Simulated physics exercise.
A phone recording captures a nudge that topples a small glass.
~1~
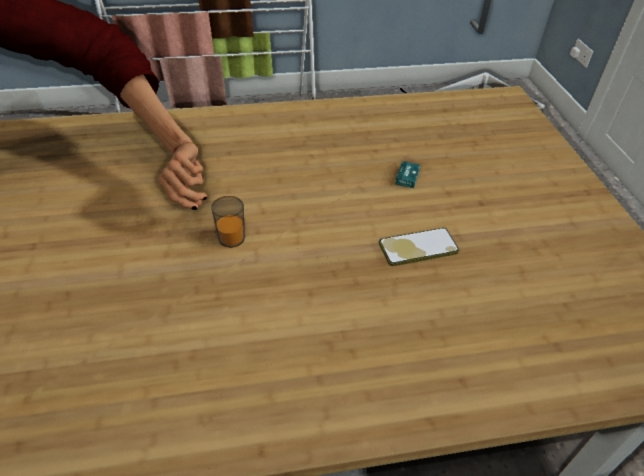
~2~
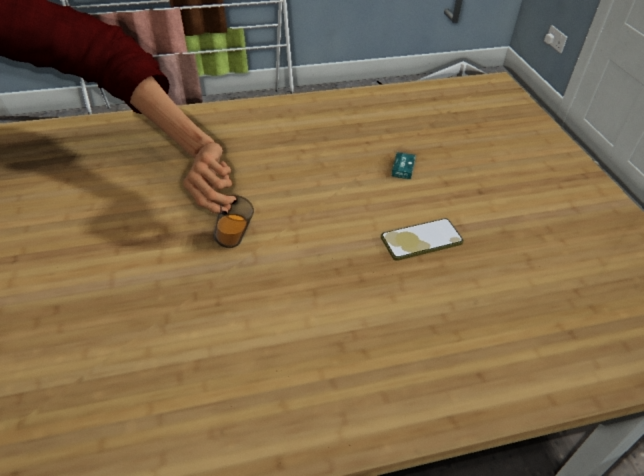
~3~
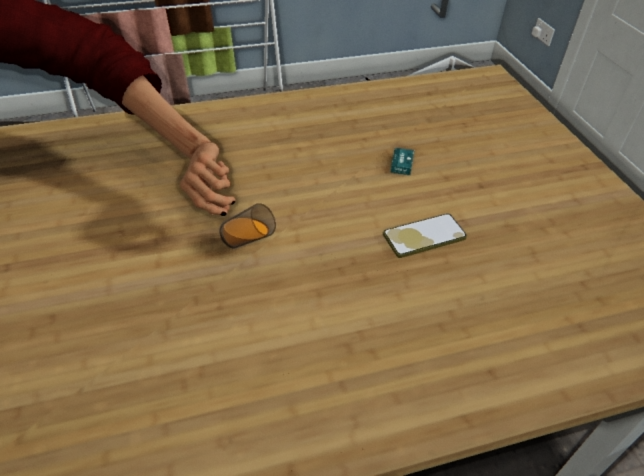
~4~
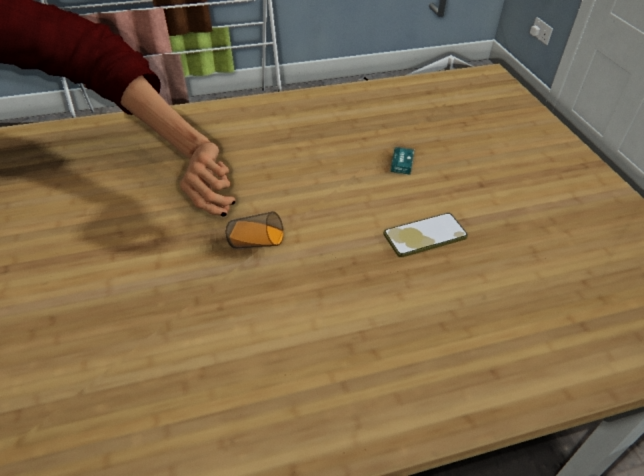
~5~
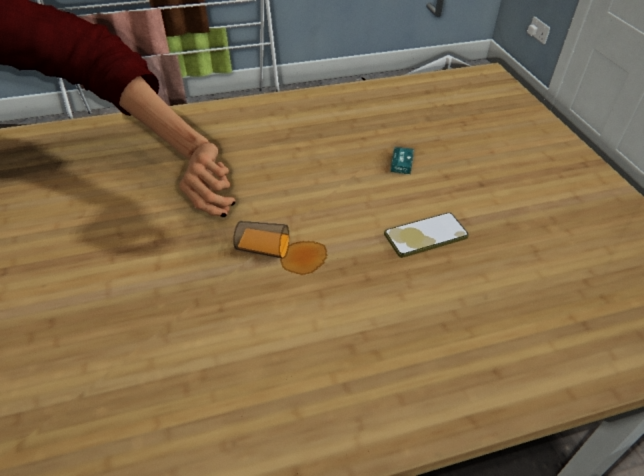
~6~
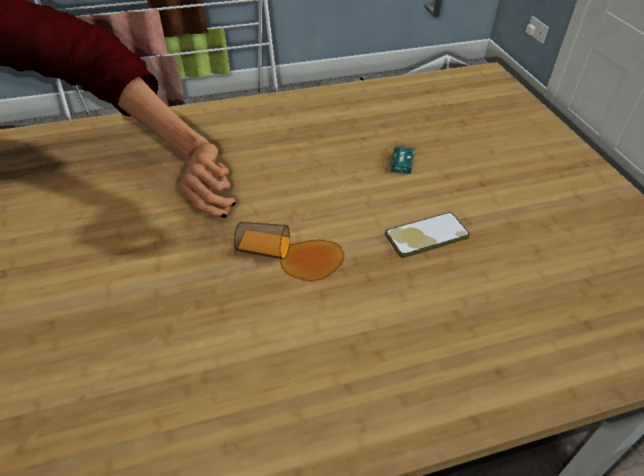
We see a red-sleeved arm reach over a wooden table and push over a small glass of orange liquid, which tips to the right and lies on its side as a puddle spreads beside a phone and small green carton.
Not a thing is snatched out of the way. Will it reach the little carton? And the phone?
Little carton comes out dry, phone becomes wet.
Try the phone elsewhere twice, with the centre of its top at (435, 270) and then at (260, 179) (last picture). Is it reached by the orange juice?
In the first try it is reached; in the second it stays dry.
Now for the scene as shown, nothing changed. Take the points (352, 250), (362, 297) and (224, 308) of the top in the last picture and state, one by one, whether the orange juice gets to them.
Well, in sequence: Spilled on, spilled on, spill-free.
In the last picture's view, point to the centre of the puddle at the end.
About (389, 274).
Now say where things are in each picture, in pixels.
In the first picture, it stands upright; small glass (229, 221) about a third full; little carton (409, 171); phone (419, 245).
The second picture shows the hand pushes it; small glass about a third full, surface at (232, 225).
In the third picture, it is falling; small glass (248, 227) tipped 50°; phone (425, 233).
In the fourth picture, it is falling; small glass (256, 231) tipped 65°; little carton (403, 157).
In the fifth picture, it is down; small glass (263, 239) tipped 85°; a puddle starts at (304, 257).
In the sixth picture, it is down; small glass (264, 239) tipped 85°; a puddle starts at (311, 259); little carton (403, 156); phone (428, 232).
Soon after, the puddle covers about as much as a saucer; the little carton is dry; the phone is wet.
Later, the puddle covers about as much as a plate; the little carton is dry; the phone is wet.
In the end, the puddle covers about as much as a plate; the little carton is dry; the phone is wet.
